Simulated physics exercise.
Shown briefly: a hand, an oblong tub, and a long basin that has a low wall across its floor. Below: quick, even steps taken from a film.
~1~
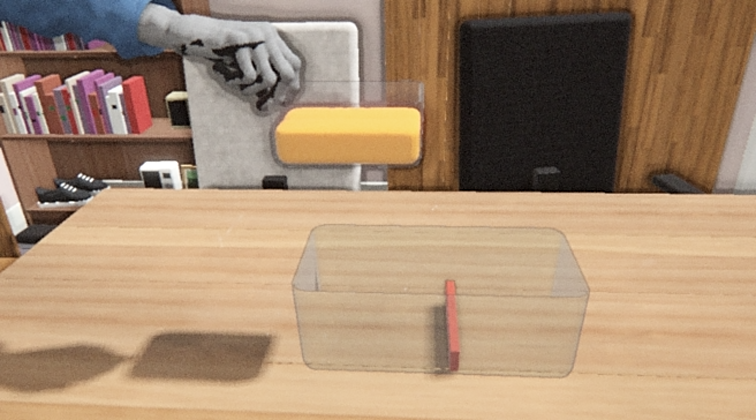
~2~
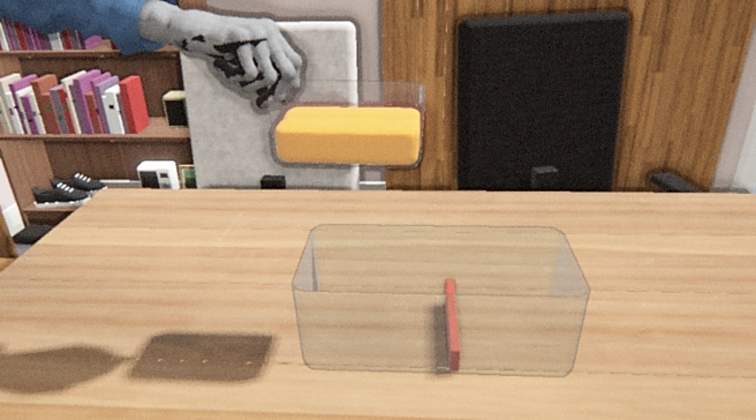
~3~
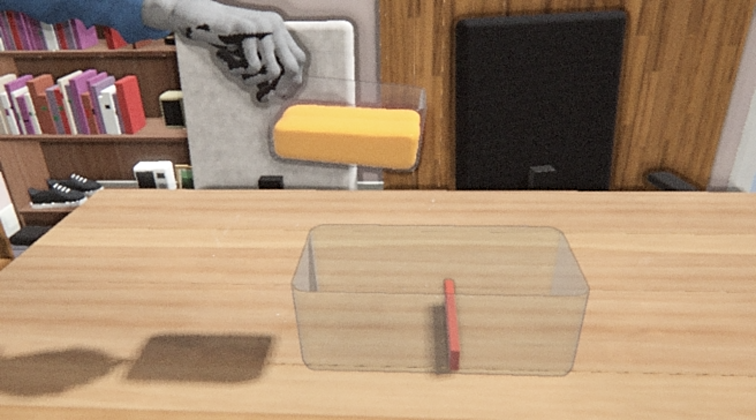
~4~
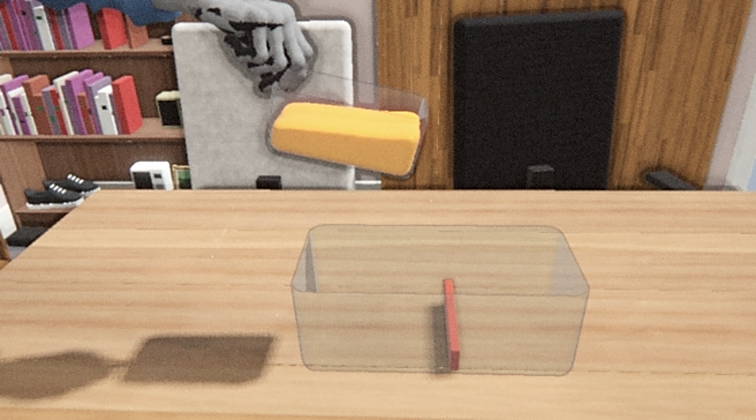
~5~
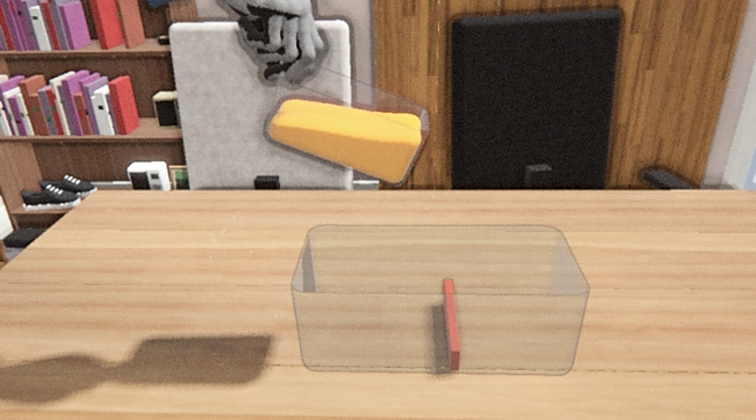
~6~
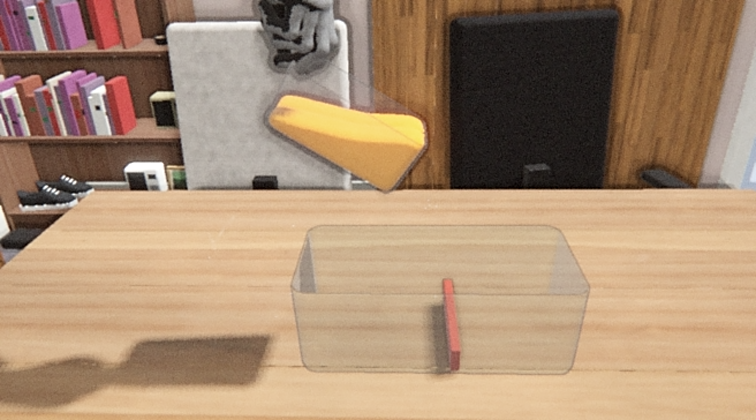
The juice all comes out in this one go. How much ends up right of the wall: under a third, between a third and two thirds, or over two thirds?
Between a third and two thirds.
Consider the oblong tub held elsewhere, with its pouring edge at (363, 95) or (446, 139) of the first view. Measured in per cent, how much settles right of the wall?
First try 15 %, second try 65 %.
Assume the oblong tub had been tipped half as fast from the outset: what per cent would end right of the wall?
Around 60 in a hundred.
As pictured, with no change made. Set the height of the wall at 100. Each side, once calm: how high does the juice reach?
Once still, it is 20 % on the left and 40 % on the right.
A moment on, the oblong tub is tipped on its side and 20 per cent is still to pour, 1 is left of the wall and 21 right of it.
Next, the oblong tub is tipped right over and 5 per cent is still to pour, 31 is left of the wall and 59 right of it.
Then the oblong tub is tipped right over and 1 per cent is still to pour, 39 is left of the wall and 56 right of it.
Later the oblong tub is tipped right over and 0 per cent is still to pour, 42 is left of the wall and 57 right of it.
Finally, 42 per cent lies left of the wall, 57 right of it and 1 outside.
